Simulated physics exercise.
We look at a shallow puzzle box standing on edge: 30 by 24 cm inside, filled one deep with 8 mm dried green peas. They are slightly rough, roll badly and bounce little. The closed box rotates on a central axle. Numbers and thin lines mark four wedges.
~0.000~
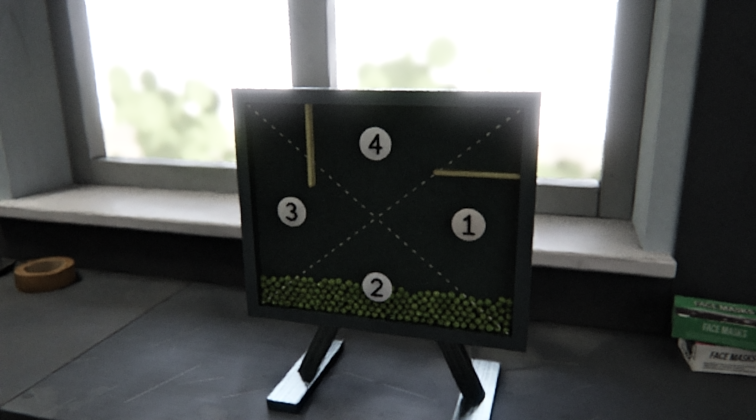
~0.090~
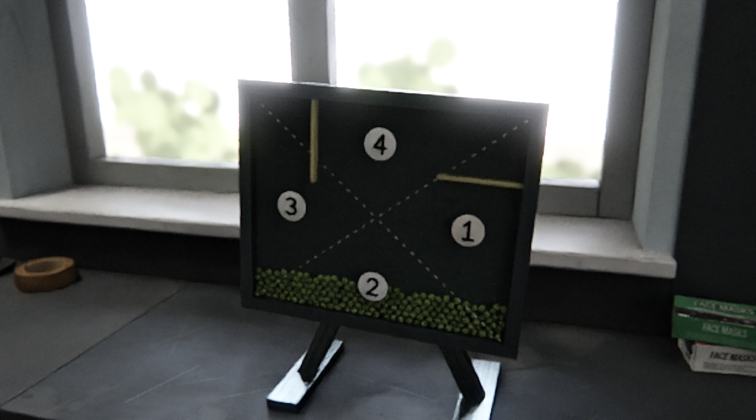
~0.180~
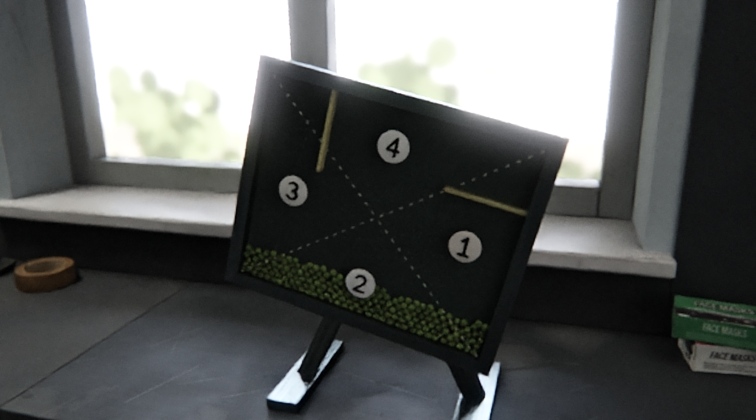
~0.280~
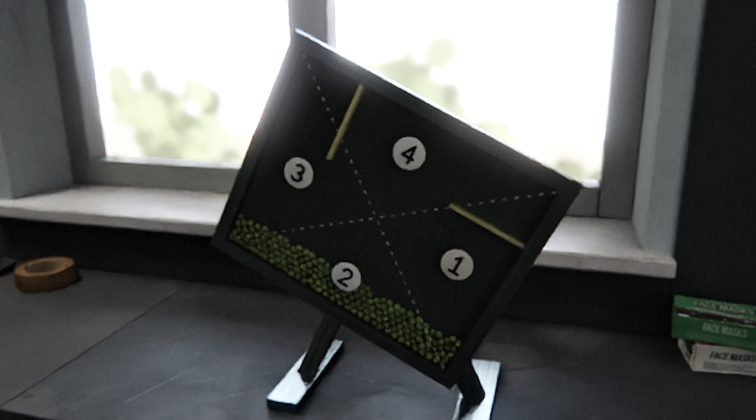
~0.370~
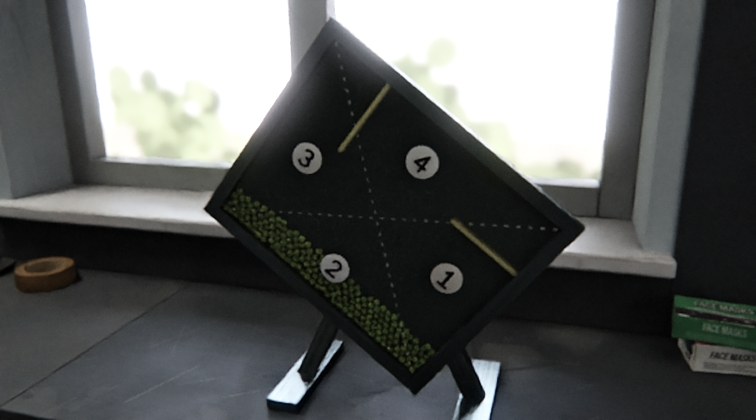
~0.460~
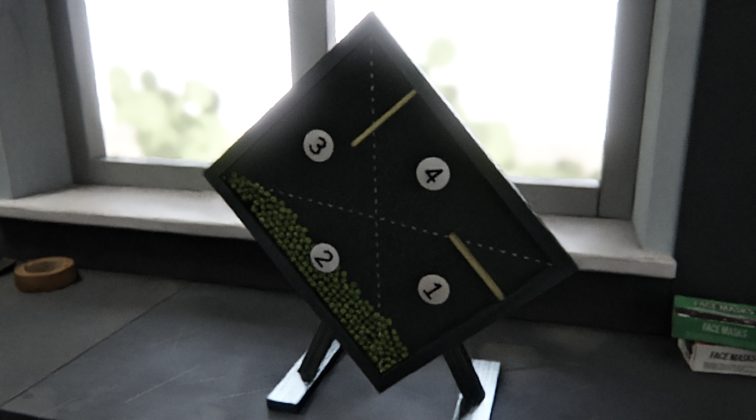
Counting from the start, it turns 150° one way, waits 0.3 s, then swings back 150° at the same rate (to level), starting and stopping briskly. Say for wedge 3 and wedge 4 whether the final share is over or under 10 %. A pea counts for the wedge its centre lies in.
No. 3: Under, no. 4: Under 10 %.
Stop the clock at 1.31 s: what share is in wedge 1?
About 90 per cent.
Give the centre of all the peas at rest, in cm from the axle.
About 9 cm right and 7 cm below.
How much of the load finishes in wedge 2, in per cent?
About 55 per cent.
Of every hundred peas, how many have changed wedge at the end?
About 45 per cent.
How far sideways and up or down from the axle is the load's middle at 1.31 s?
Some 10 cm left and 4 cm below.
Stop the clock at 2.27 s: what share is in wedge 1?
Some 95 per cent.
After 1.31 s, it stands 150° clockwise; the peas' middle is 10 cm left of and 4 cm below the centre; no. 1, 90 %, no. 2, 5 %, no. 4, 5 %.
After 2.27 s, it stands 75° clockwise; the peas' middle is 2 cm right of and 12 cm below the centre; no. 1, 95 %, no. 2, 5 %.
After 2.92 s, it stands level; the peas' middle is 10 cm right of and 6 cm below the centre; no. 1, 60 %, no. 2, 40 %.
All still by 4.0 s, it stands level; no. 1, 45 %, no. 2, 55 %, no. 3, 0 %, no. 4, 0 %.
